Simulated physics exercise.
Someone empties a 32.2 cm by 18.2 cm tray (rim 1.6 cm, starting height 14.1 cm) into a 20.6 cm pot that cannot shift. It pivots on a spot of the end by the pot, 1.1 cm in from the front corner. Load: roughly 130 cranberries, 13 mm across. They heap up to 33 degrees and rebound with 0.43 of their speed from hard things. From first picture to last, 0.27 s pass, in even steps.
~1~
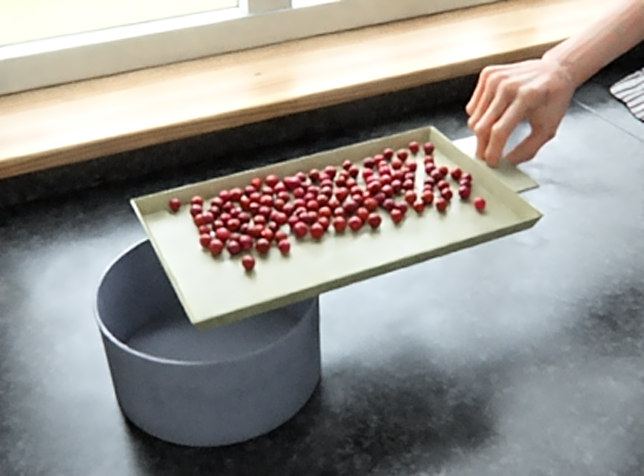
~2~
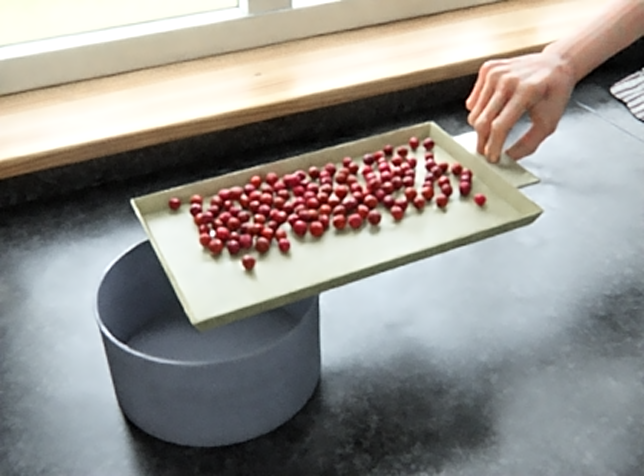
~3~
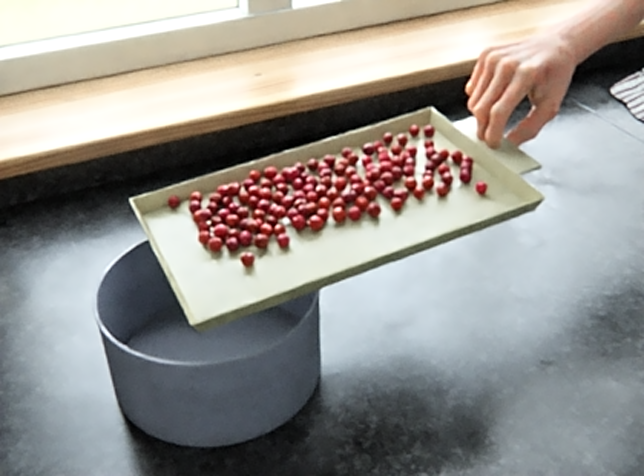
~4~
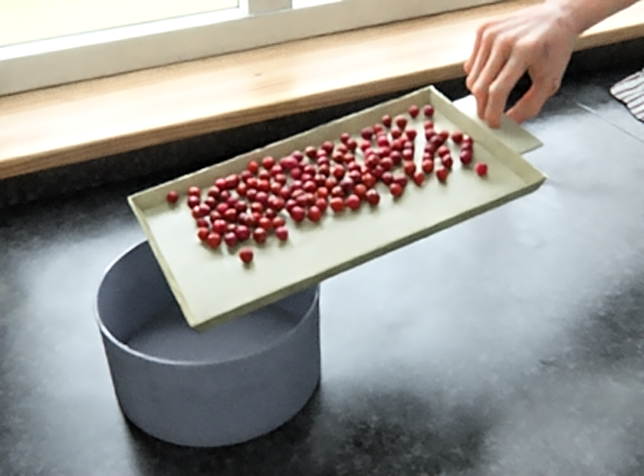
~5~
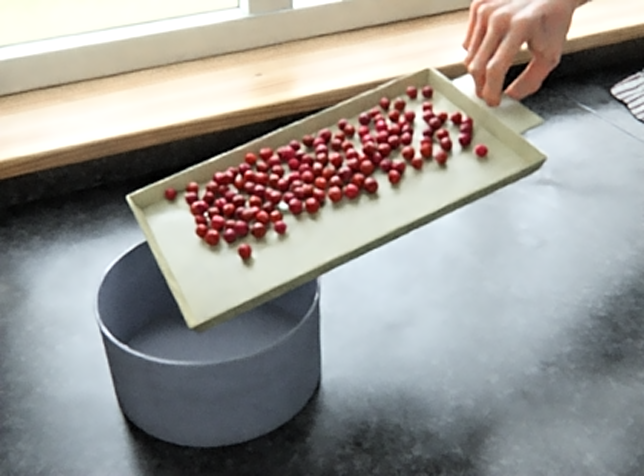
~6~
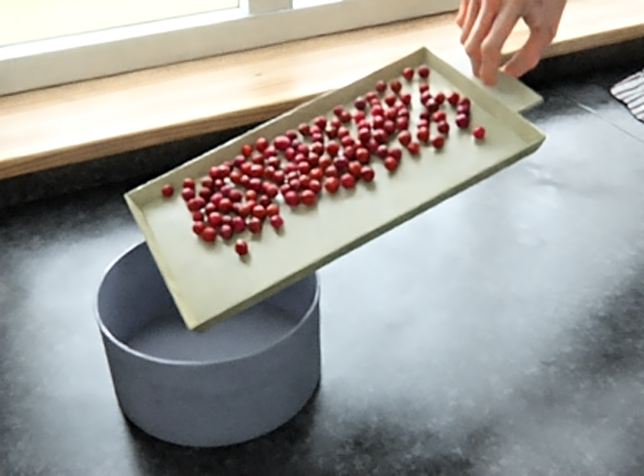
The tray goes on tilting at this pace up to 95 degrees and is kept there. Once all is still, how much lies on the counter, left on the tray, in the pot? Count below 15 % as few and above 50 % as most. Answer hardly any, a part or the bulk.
On the counter: The bulk; left on the tray: Hardly any; in the pot: A part.
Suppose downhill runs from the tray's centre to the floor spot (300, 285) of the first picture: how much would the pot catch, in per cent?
Some 0 per cent.
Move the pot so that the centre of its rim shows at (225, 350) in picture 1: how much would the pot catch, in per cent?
About 70 per cent.
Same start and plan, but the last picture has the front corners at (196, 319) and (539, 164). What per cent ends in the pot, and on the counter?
Pot 0, counter 100.
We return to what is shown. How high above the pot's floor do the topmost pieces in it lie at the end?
About 1.5 cm.
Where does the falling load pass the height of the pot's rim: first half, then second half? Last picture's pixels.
First near (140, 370), later near (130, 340).
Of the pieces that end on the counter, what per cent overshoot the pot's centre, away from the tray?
Some 100 per cent.
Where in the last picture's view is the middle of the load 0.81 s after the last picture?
At about (144, 290).
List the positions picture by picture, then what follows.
The first picture shows tray tilt 0 degrees, front corners at (199, 315) and (534, 213); middle of the pieces at (323, 202); pot at (208, 284).
The second picture shows tray tilt 1 degrees, front corners at (198, 316) and (535, 208); middle of the pieces at (323, 199).
The third picture shows tray tilt 4 degrees, front corners at (197, 316) and (536, 195), lowest corner left front; middle of the pieces at (322, 192).
The fourth picture shows tray tilt 8 degrees, front corners at (196, 317) and (537, 176), lowest corner left front; middle of the pieces at (320, 181).
The fifth picture shows tray tilt 12 degrees, front corners at (195, 318) and (537, 156), lowest corner left front; middle of the pieces at (318, 171).
The sixth picture shows tray tilt 16 degrees, front corners at (194, 319) and (536, 136), lowest corner left front; middle of the pieces at (314, 160); pot at (208, 285).
Then, 0.49 s after the last picture, tilt 54 degrees; the tray holds 95 %, the pot 0 %.
Then, 0.81 s after the last picture, tilt 79 degrees; the tray holds 55 %, the pot 10 %.
Then, 1.23 s after the last picture, tilt 95 degrees; the tray holds 0 %, the pot 35 %.
In the end, counter 65 %, tray 0 %, pot 35 %.
